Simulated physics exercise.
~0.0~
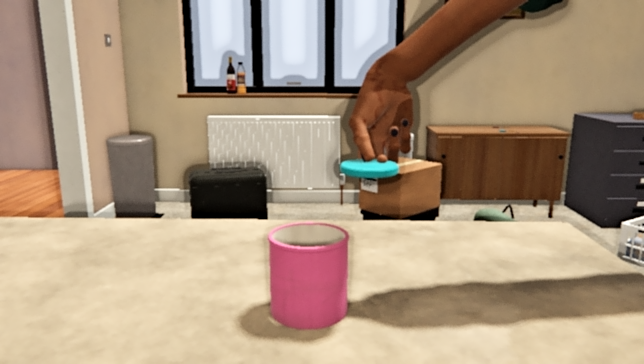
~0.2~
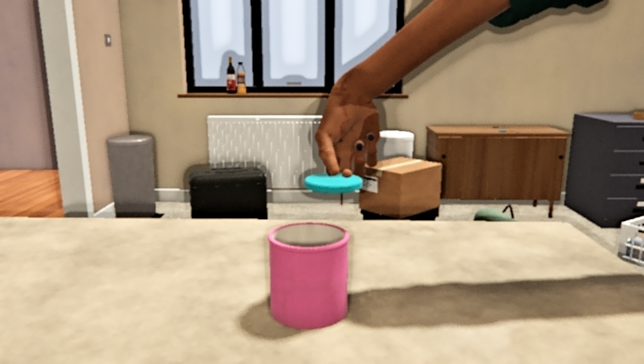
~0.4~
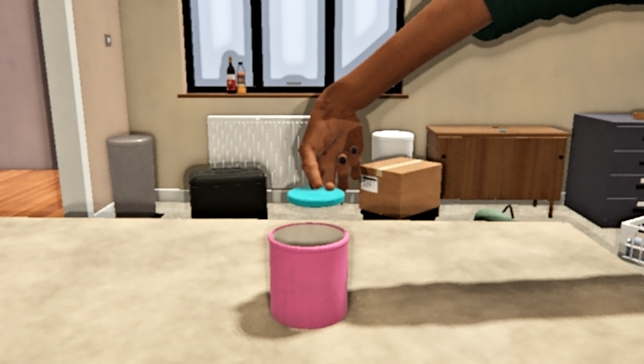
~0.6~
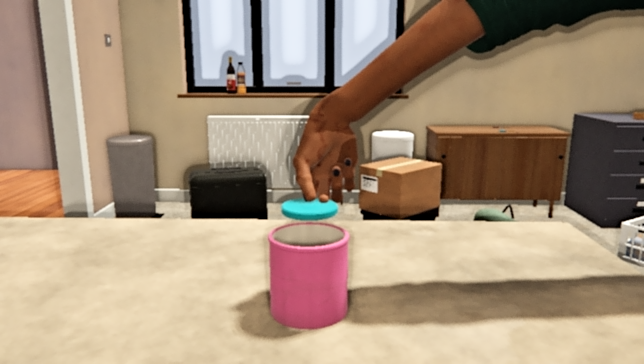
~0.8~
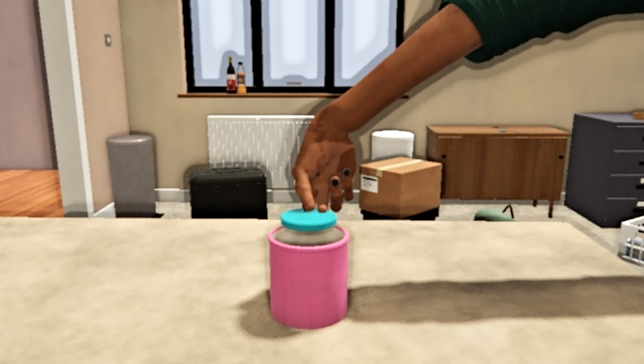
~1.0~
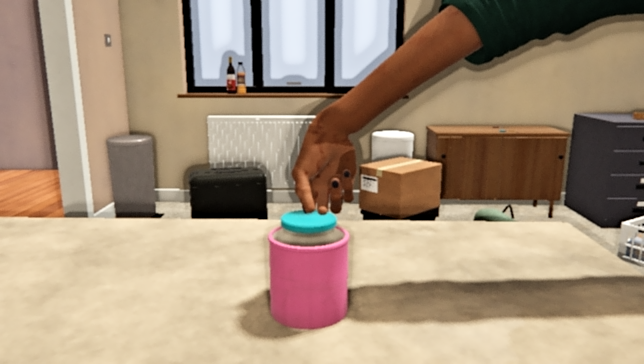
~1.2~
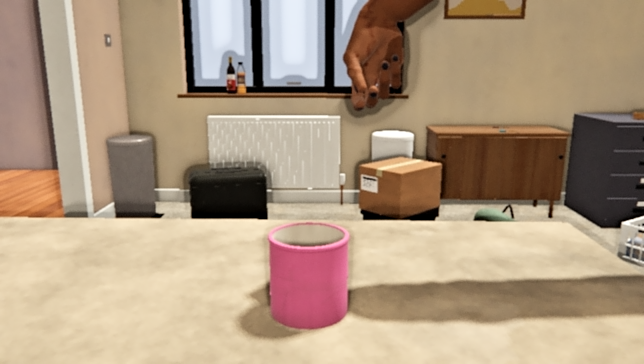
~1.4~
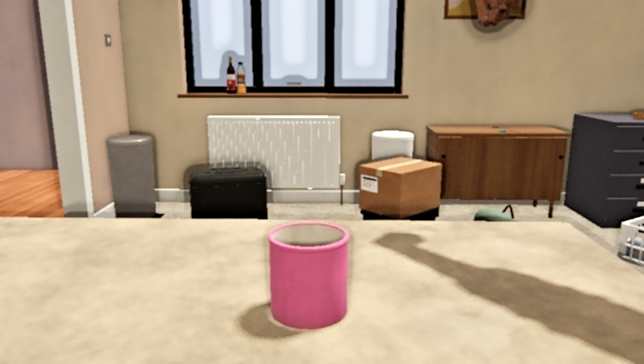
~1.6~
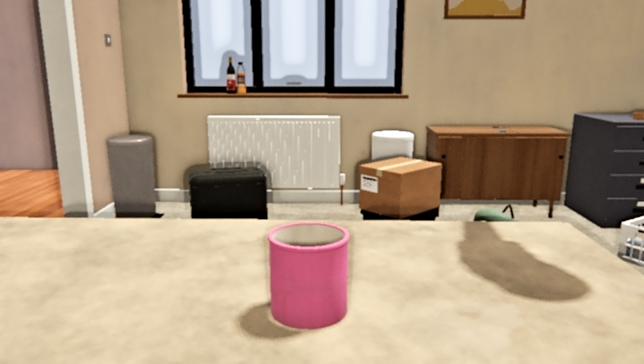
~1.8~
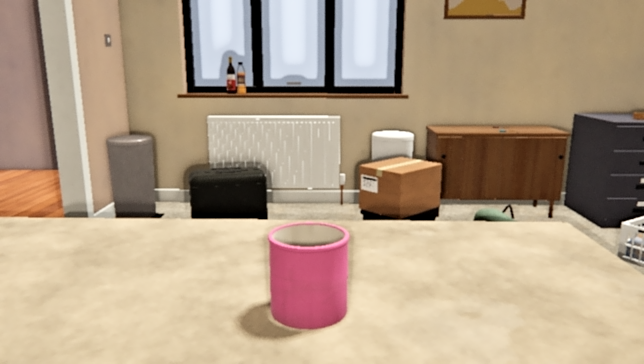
A hand reaching in from the upper right carries a turquoise coaster leftward and down toward an open pink container on a pale, mottled tabletop. The still, level view looks across the table into a room with a dark-framed window, a white radiator, a cardboard box and a brown cabinet behind. The hand brings the coaster over the container, lowers it to the rim and pauses there. Then the fingers let go, and the coaster slips past the rim and drops inside. The hand withdraws to the upper right, its shadow slides off the table, and the pink container stands alone with the coaster out of sight.
